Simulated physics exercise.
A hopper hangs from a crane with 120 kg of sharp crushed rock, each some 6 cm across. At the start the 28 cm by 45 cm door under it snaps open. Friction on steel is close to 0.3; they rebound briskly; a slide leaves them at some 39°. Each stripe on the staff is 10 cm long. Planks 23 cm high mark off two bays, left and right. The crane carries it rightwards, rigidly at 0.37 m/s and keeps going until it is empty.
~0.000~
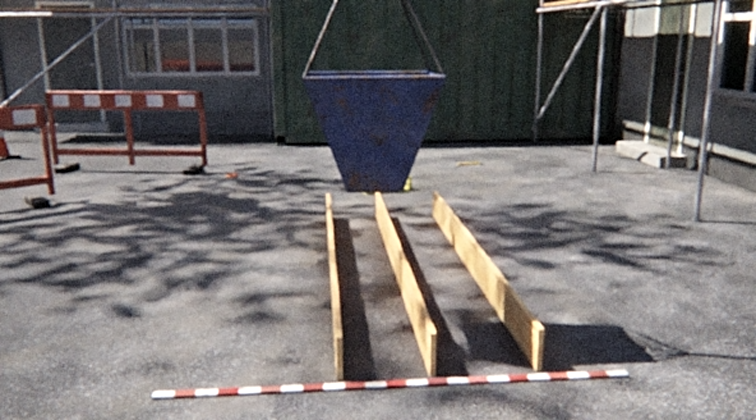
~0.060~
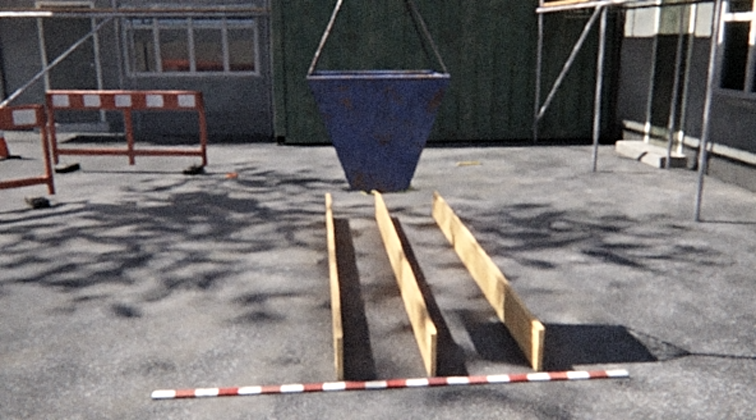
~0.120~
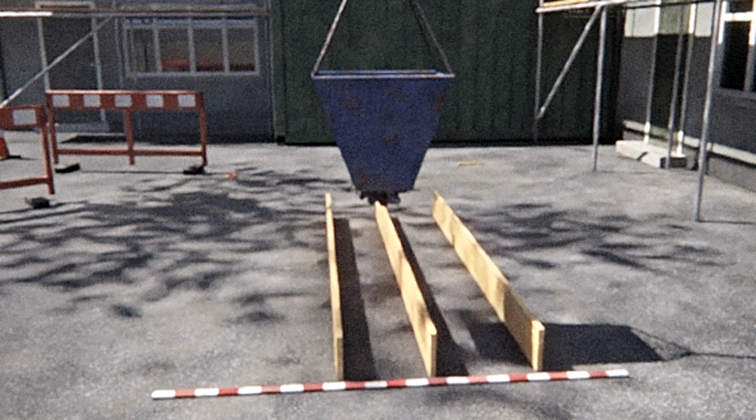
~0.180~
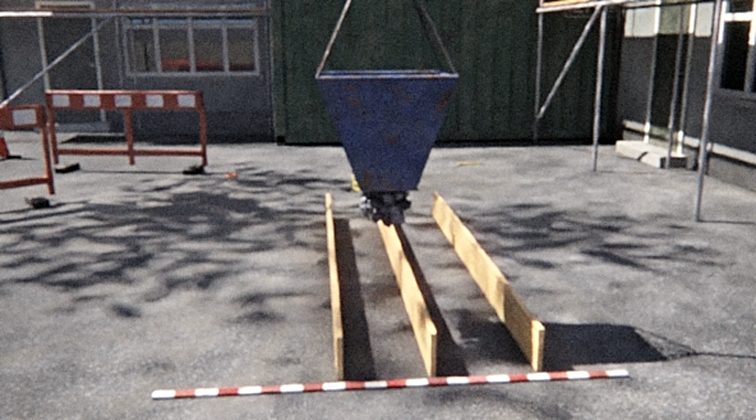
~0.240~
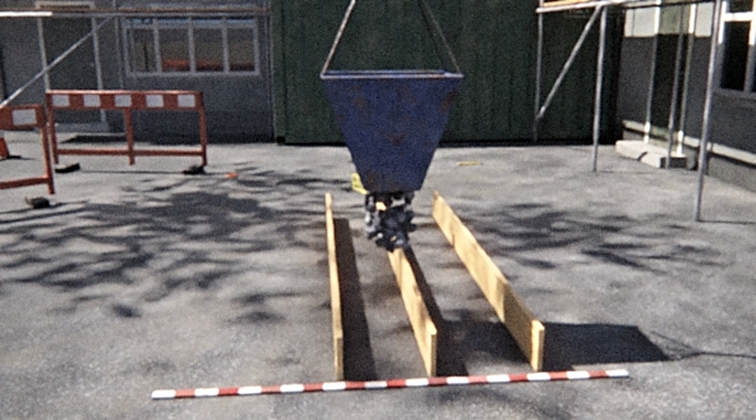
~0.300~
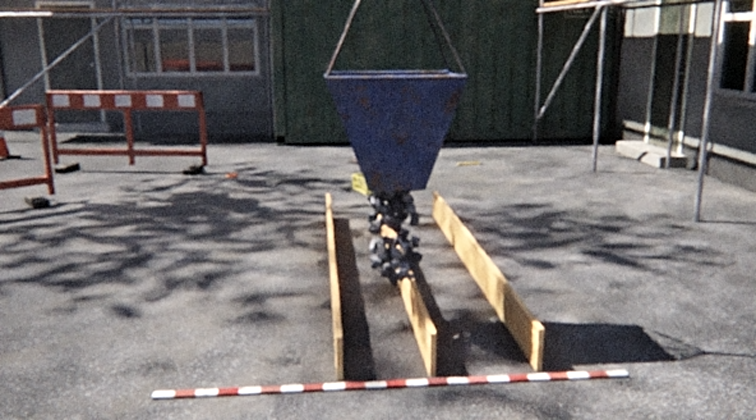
A rusty blue hopper hung above three wooden boards on the tarmac and drifted slowly to the right, then dark chunks of rock began pouring from its bottom in a lengthening stream.
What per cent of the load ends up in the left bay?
Close to 47 in a hundred.
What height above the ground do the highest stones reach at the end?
Some 20 cm high.
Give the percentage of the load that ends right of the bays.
Some 0 per cent of the load.
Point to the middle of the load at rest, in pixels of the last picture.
Near (424, 320).
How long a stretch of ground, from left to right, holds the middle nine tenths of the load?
Roughly 80 cm.
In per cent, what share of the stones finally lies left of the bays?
Some 0 per cent of the load.
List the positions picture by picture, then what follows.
In the first picture, the outlet is at (375, 181); nothing has dropped yet.
In the second picture, the outlet is at (380, 181); nothing has dropped yet.
In the third picture, outlet at (384, 181), the stream shows down to (383, 195); 91 % still inside.
In the fourth picture, outlet at (388, 181), the stream shows down to (388, 215); 87 % still inside.
In the fifth picture, outlet at (393, 181), the stream shows down to (390, 237); 81 % still inside.
In the sixth picture, outlet at (397, 181), the stream shows down to (394, 268); 75 % still inside.
After 0.7 s, 17 % in the hopper, 51 % falling or lying in the left bay, 32 % falling or lying in the right bay; the stones farthest right are at (468, 312).
After 1.1 s, 0 % in the hopper, 47 % falling or lying in the left bay, 53 % falling or lying in the right bay; the stones farthest right are at (494, 315).
After 1.7 s, 0 % in the hopper, 47 % falling or lying in the left bay, 53 % falling or lying in the right bay; the stones farthest right are at (500, 316).
After 2.6 s, 0 % in the hopper, 47 % falling or lying in the left bay, 53 % falling or lying in the right bay; the stones farthest right are at (500, 316).
After 4.5 s, 0 % in the hopper, 47 % in the left bay, 53 % in the right bay; the stones farthest right are at (500, 316).
